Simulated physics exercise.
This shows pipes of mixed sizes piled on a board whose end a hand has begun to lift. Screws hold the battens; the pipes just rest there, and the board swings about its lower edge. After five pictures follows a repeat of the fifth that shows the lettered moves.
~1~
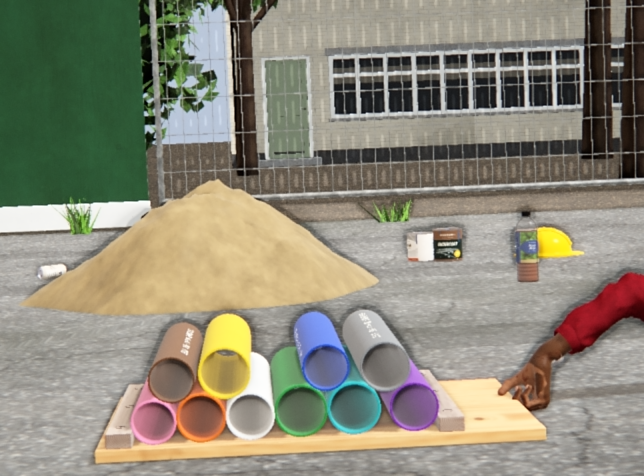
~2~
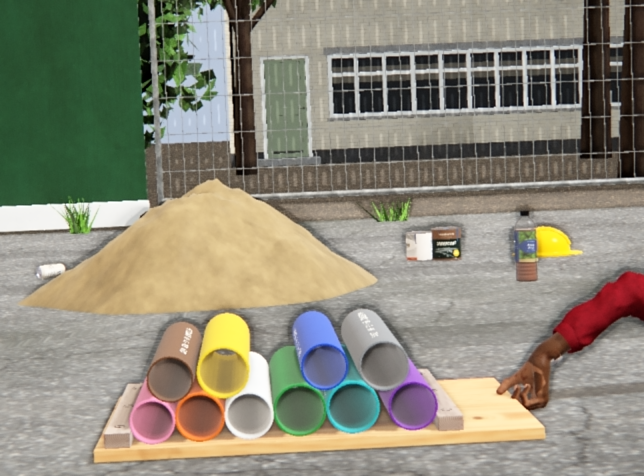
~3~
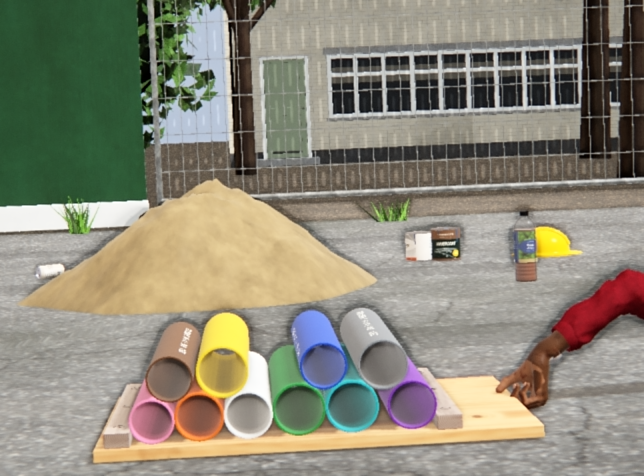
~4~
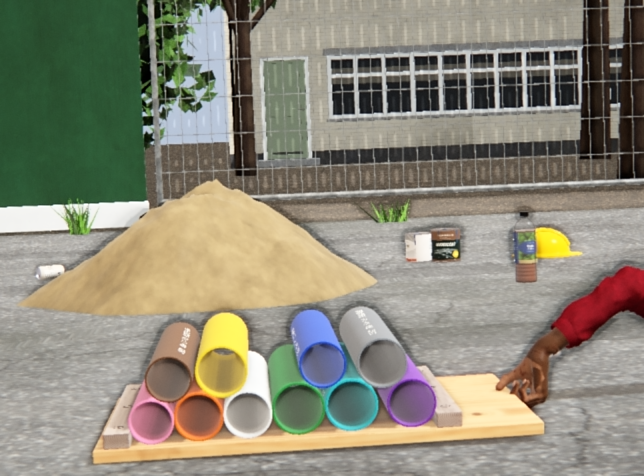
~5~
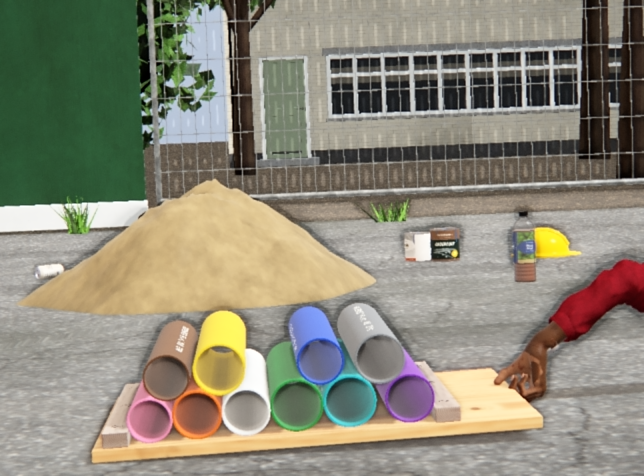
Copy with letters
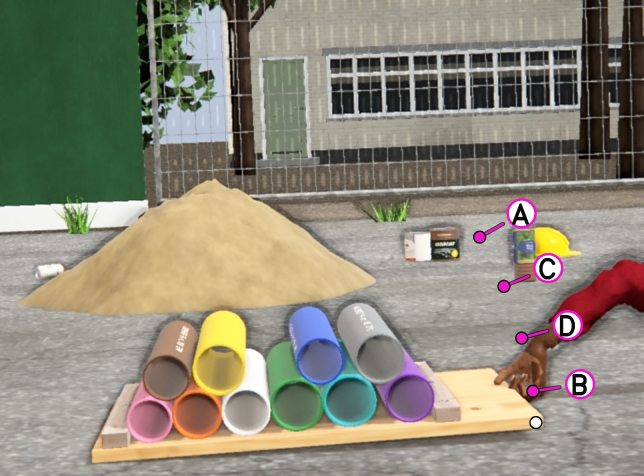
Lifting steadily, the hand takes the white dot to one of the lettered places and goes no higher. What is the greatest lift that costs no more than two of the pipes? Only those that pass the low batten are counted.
Mark A is as high as it can go.
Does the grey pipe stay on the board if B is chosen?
Yes.
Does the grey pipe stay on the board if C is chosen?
Yes.
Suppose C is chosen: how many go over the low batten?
With C, none.
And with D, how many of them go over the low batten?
The count is none.
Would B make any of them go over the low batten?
At B: No.
On the marked copy, A at (479, 237); B at (533, 391); C at (504, 286); D at (522, 338); the white dot at (536, 423).
Taking A. A third of the way, board at 16°.
Two thirds of the way, board at 27°.
When it is over, board at 27°, one over the low batten (brown).
As for the rest, B none over the low batten; C none over the low batten; D none over the low batten.
